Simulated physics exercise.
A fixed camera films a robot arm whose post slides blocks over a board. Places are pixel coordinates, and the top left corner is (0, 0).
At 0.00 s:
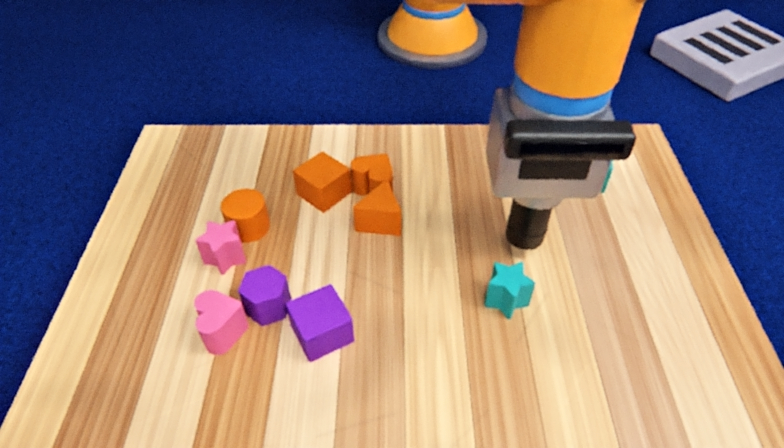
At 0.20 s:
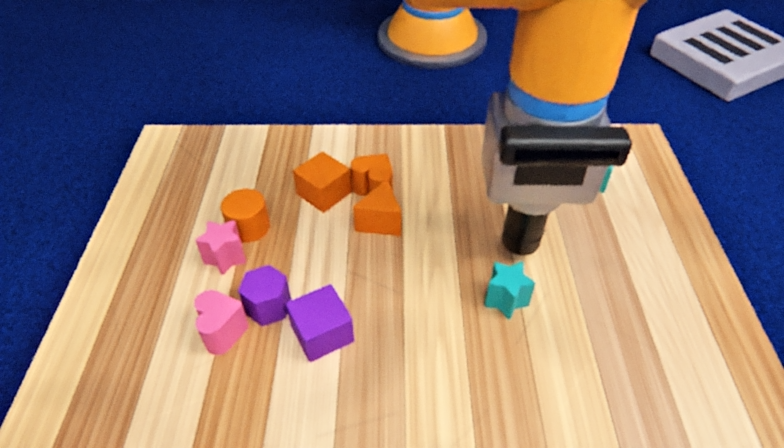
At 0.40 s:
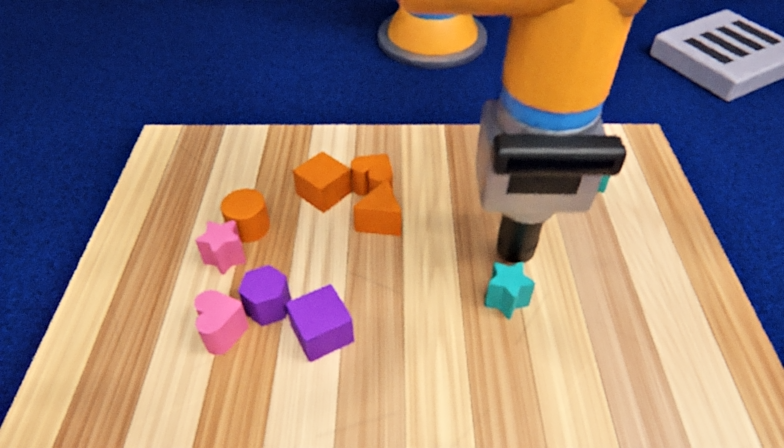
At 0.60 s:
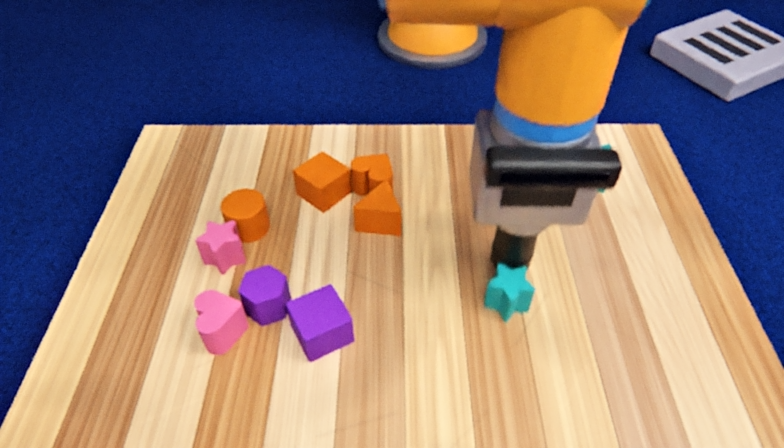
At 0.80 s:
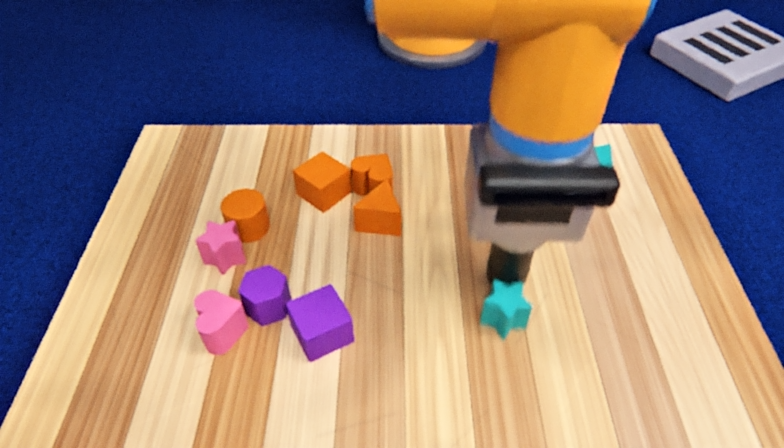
The clip shows an orange and gray robotic arm lowering its black post toward a turquoise star on a striped wooden board, then nudging it slightly toward the viewer, while the orange, pink and purple blocks at left stay still.
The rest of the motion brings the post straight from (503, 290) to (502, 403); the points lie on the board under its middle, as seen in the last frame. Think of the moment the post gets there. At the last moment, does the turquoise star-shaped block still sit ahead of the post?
Yes.
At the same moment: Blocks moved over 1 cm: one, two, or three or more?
One gets moved.
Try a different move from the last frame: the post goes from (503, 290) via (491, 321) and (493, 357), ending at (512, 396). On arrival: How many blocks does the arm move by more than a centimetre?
I'd put the number at one.
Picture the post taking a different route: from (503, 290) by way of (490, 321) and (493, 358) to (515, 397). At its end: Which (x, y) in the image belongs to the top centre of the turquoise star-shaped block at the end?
Just about (514, 414).
What follows on the original path. One third of the way, post at (507, 311); turquoise star-shaped block at (509, 335).
Two thirds of the way, post at (507, 349); turquoise star-shaped block at (510, 377).
At the end, post at (506, 391); turquoise star-shaped block at (509, 424).
